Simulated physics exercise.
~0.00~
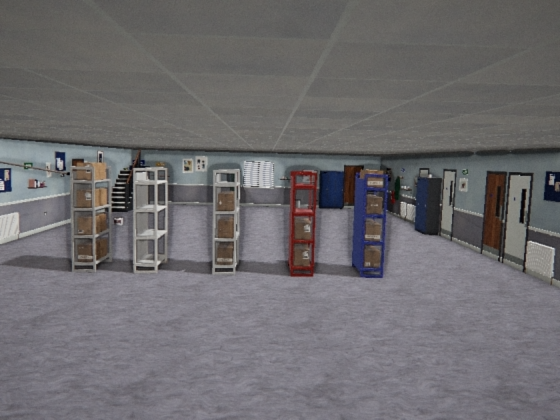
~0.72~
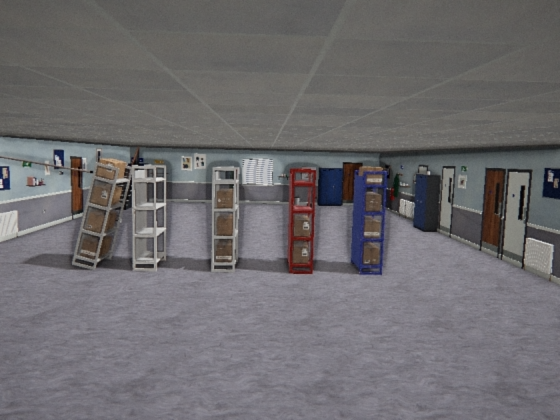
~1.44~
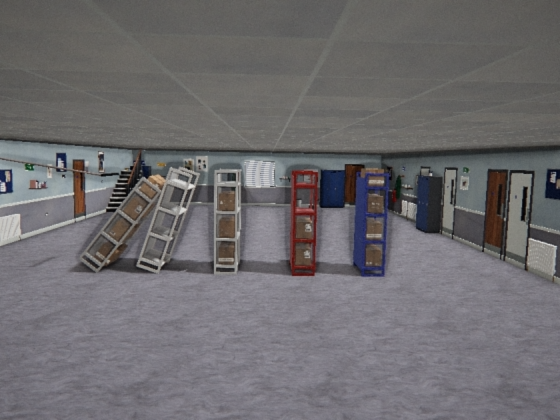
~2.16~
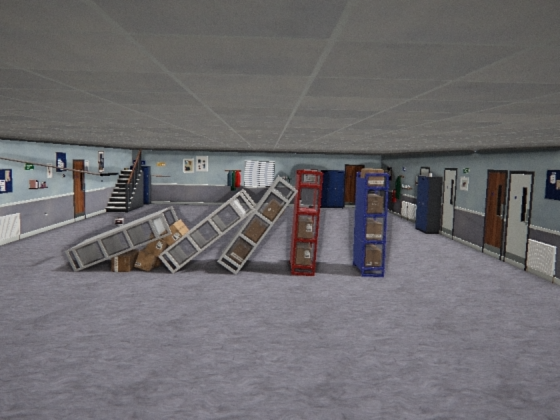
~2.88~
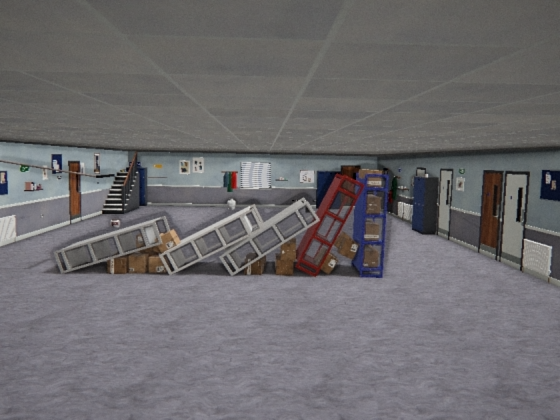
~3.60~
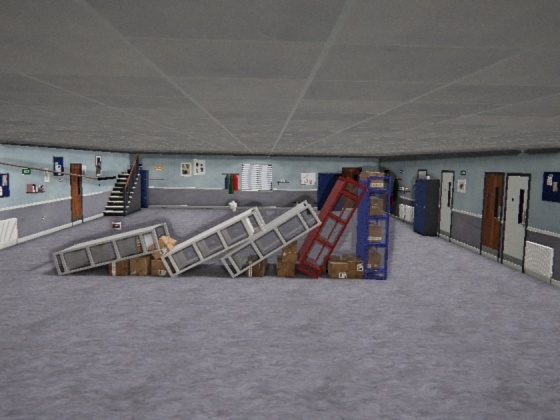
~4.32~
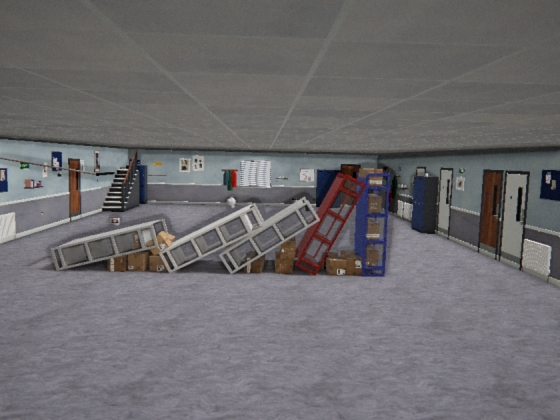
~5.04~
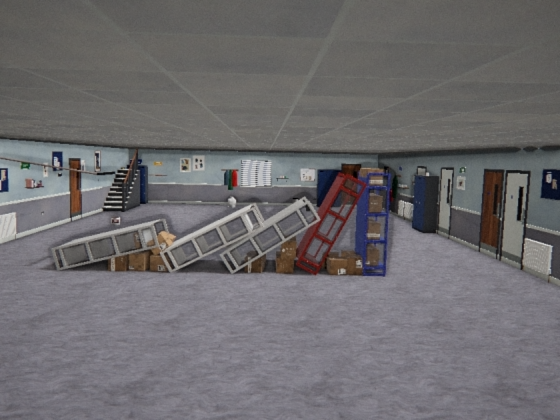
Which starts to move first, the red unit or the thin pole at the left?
The thin pole at the left starts to move first. The red unit only starts to move later, after the three grey units have tipped over.
